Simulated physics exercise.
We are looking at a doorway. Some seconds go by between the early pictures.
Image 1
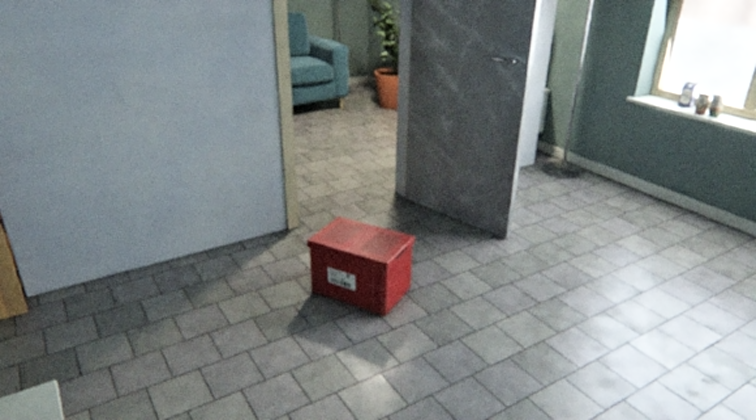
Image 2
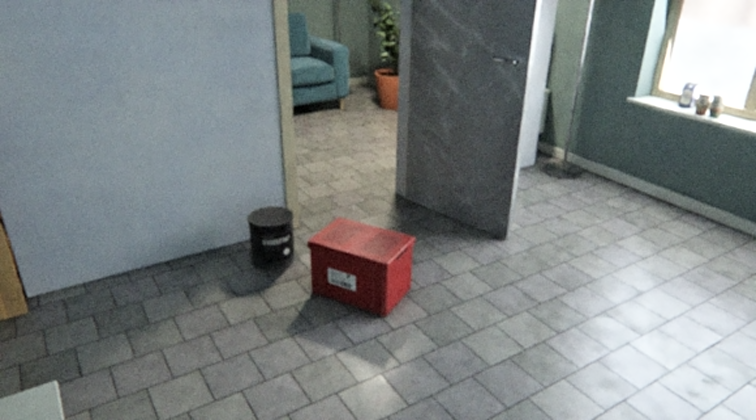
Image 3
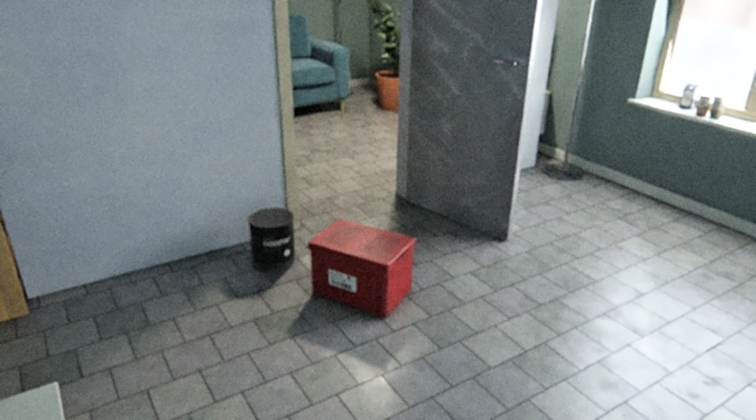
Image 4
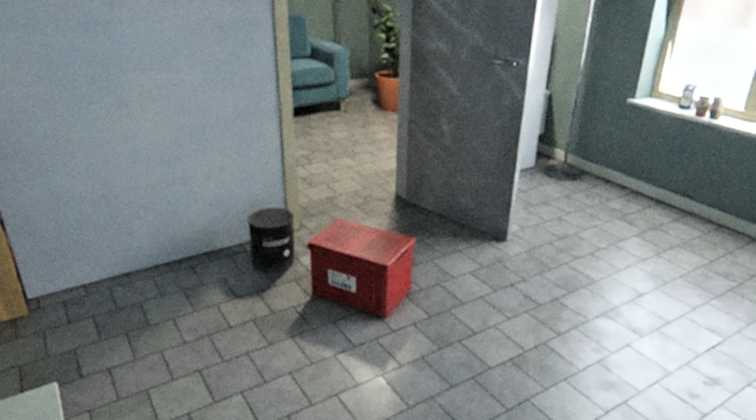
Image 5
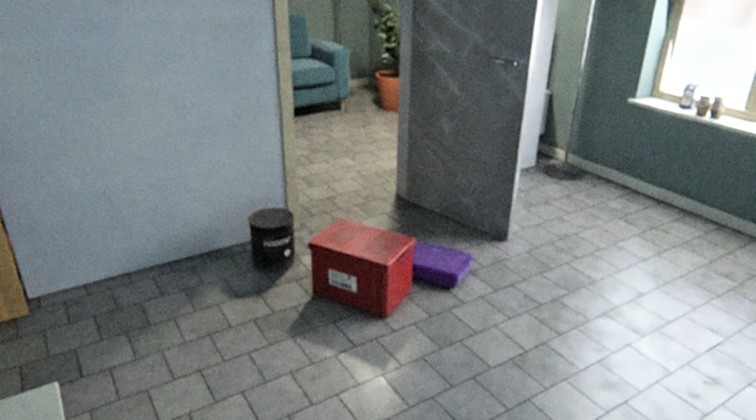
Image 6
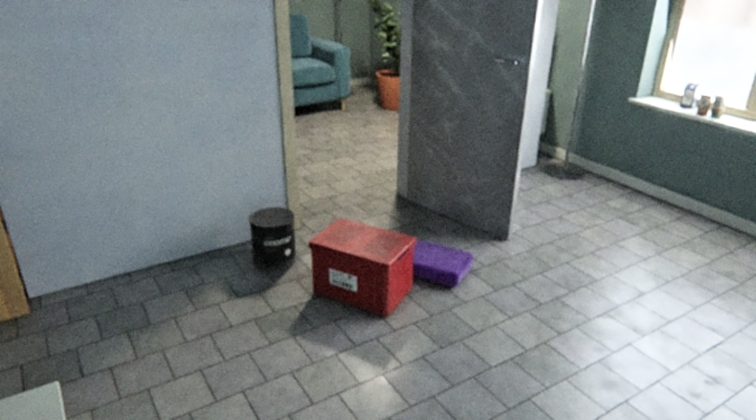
In a tiled doorway, a black pail and then a purple cushion appear near a red tote.
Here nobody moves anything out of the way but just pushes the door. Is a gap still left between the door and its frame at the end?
No, there is no gap.
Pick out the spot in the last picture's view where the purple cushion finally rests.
Around (419, 270).
Then, 0.80 s past the last view, door 73° open.
Then, 1.20 s past the last view, door 55° open; purple cushion displaced a little near (422, 272); red tote displaced a little.
Then, 1.90 s past the last view, door 26° open; purple cushion displaced a little near (419, 270); red tote displaced a little.
Finally, door 0° open; all 3 still in place. Final places as the last picture's camera would see them, purple cushion near (419, 270).
